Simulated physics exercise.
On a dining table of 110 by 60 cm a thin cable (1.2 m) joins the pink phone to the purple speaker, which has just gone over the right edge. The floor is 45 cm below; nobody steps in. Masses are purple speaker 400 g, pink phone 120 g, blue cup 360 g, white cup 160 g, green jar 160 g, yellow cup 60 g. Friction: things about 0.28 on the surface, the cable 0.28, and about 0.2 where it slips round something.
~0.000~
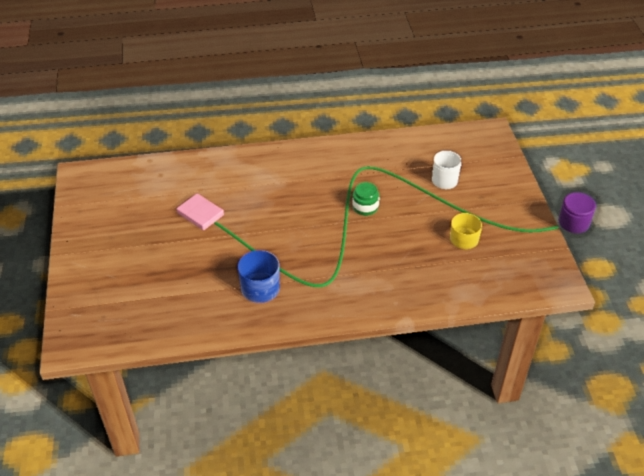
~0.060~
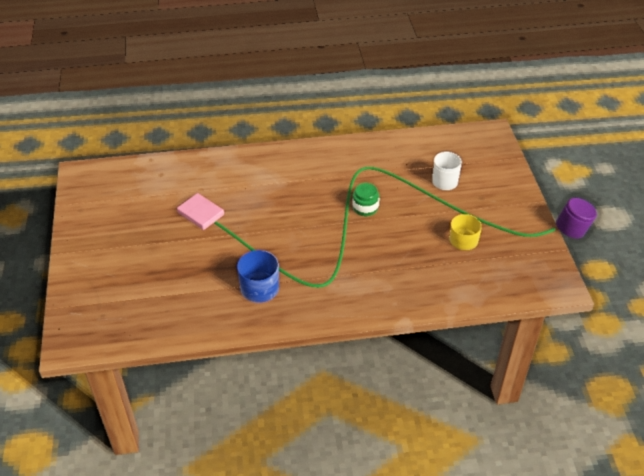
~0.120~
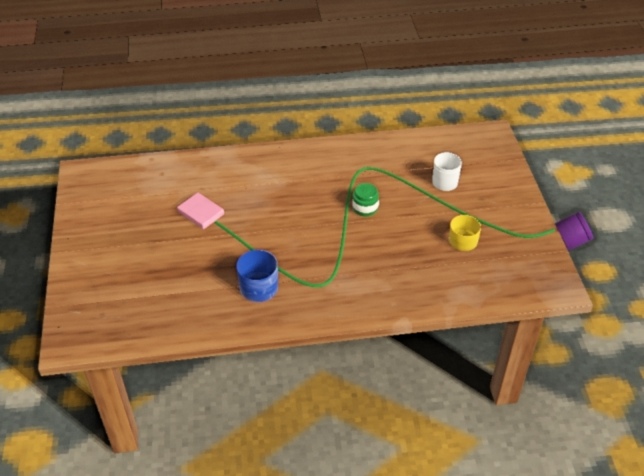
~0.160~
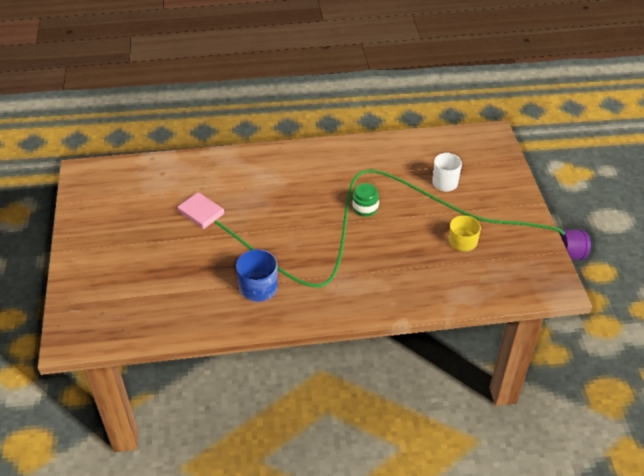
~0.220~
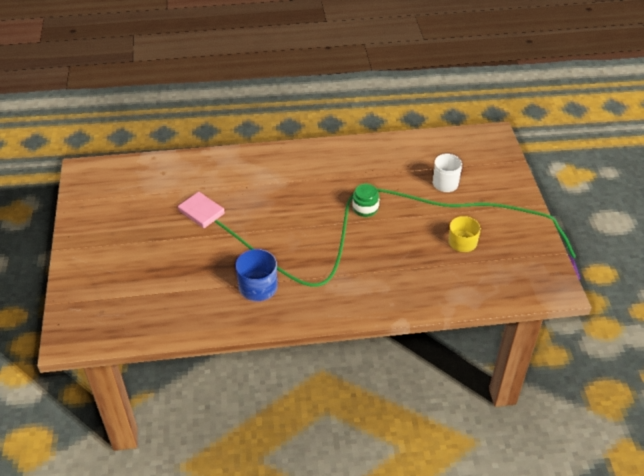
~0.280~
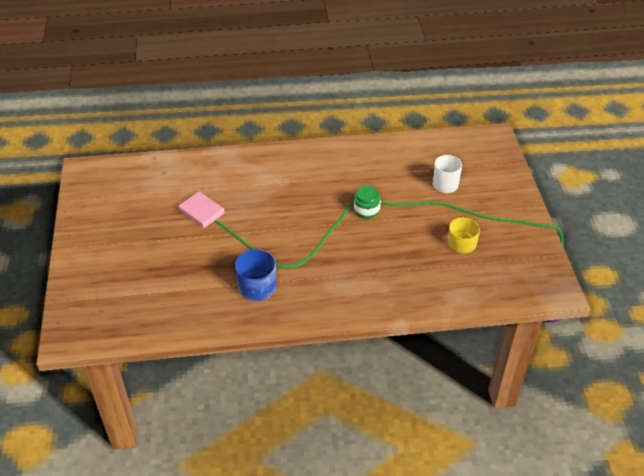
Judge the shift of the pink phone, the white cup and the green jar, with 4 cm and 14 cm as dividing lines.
In order: The pink phone shifts a middling way; the white cup hardly moves; the green jar barely shifts.
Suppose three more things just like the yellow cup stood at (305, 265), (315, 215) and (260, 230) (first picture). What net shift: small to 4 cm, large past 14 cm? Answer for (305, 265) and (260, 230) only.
In that order: Large, small.
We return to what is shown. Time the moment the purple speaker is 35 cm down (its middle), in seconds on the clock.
About: 0.32 s.
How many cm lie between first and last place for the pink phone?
Pink phone 8 cm.
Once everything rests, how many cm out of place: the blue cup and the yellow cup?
Blue cup 0 cm, yellow cup 0 cm.
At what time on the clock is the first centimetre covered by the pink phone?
About: Pink phone 0.38 s.
By 0.5 s, the cable's tail end at (242, 190); pink phone 7 cm off its start, purple speaker over the edge.
By 0.7 s, the cable's tail end at (247, 187); pink phone 8 cm off its start, purple speaker over the edge.
By 1.0 s, the cable's tail end at (247, 187); pink phone 8 cm off its start at (234, 195), purple speaker over the edge.
By 1.2 s, the cable's tail end at (247, 187); pink phone 8 cm off its start, purple speaker over the edge.
By 2.4 s, the cable's tail end at (247, 187); pink phone 8 cm off its start at (234, 195), green jar 1 cm off its start at (369, 194), white cup 0 cm off its start at (449, 164), purple speaker over the edge.
